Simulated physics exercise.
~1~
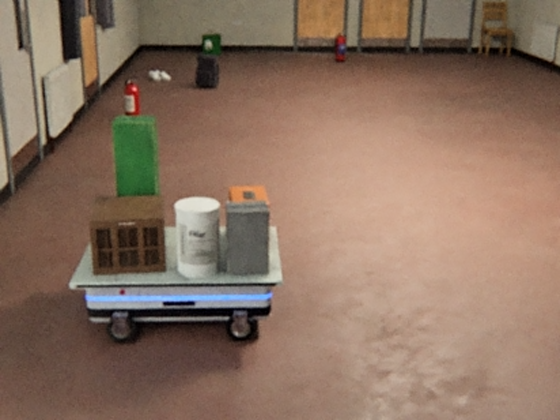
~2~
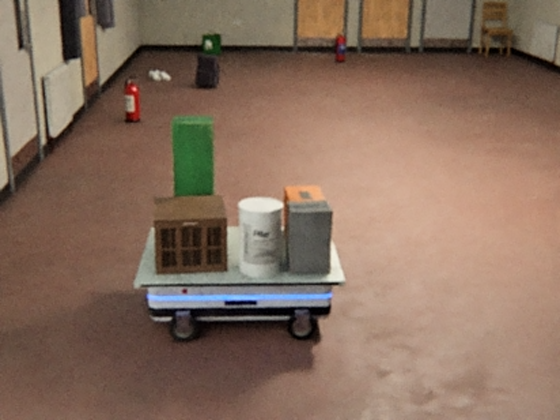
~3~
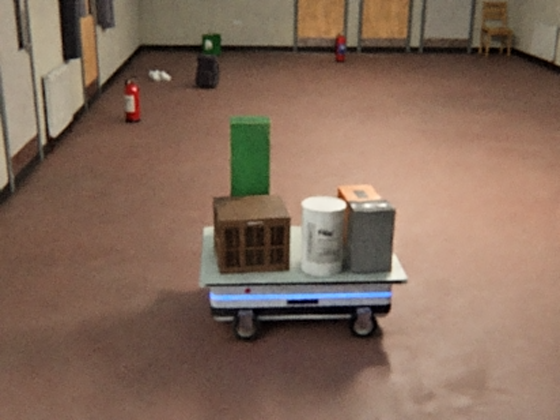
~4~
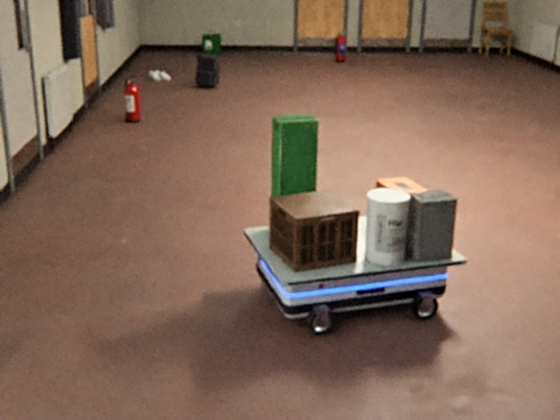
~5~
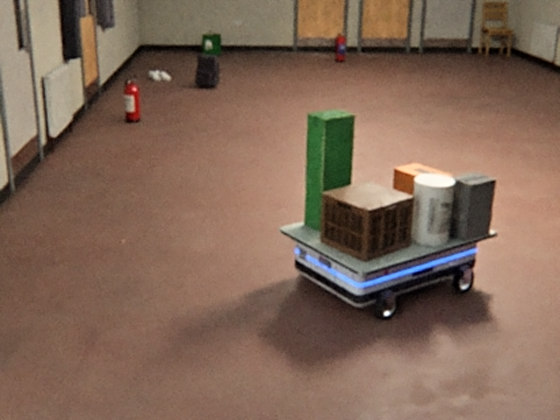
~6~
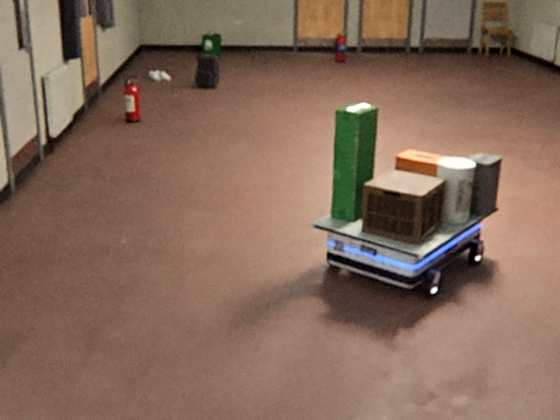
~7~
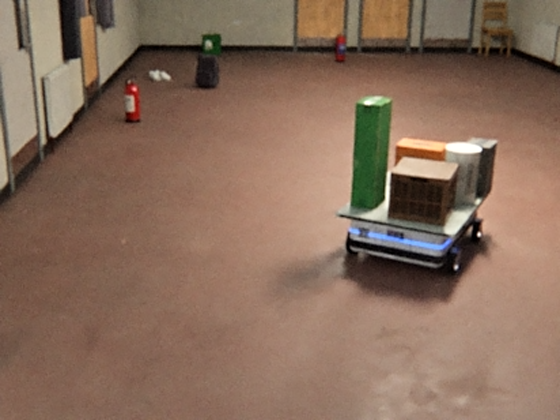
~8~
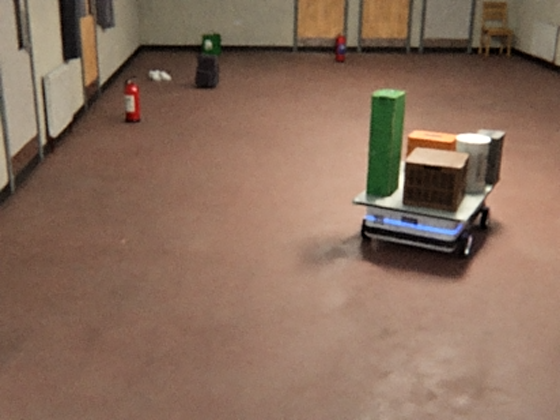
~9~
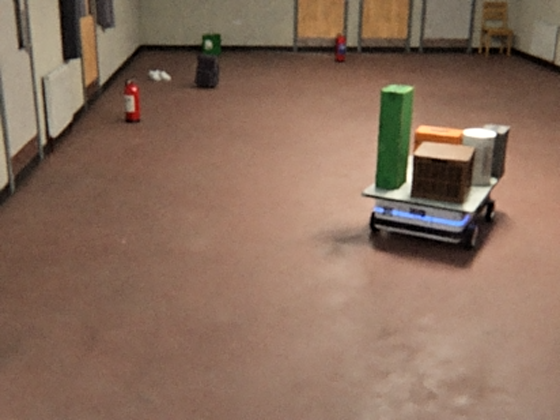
The clip shows a flat cart carrying a tall green box, brown crate, white pail, orange toolbox and grey box rightward across a reddish floor, then turning away from the viewer and moving deeper into the room, ending at the right with all five items still aboard.
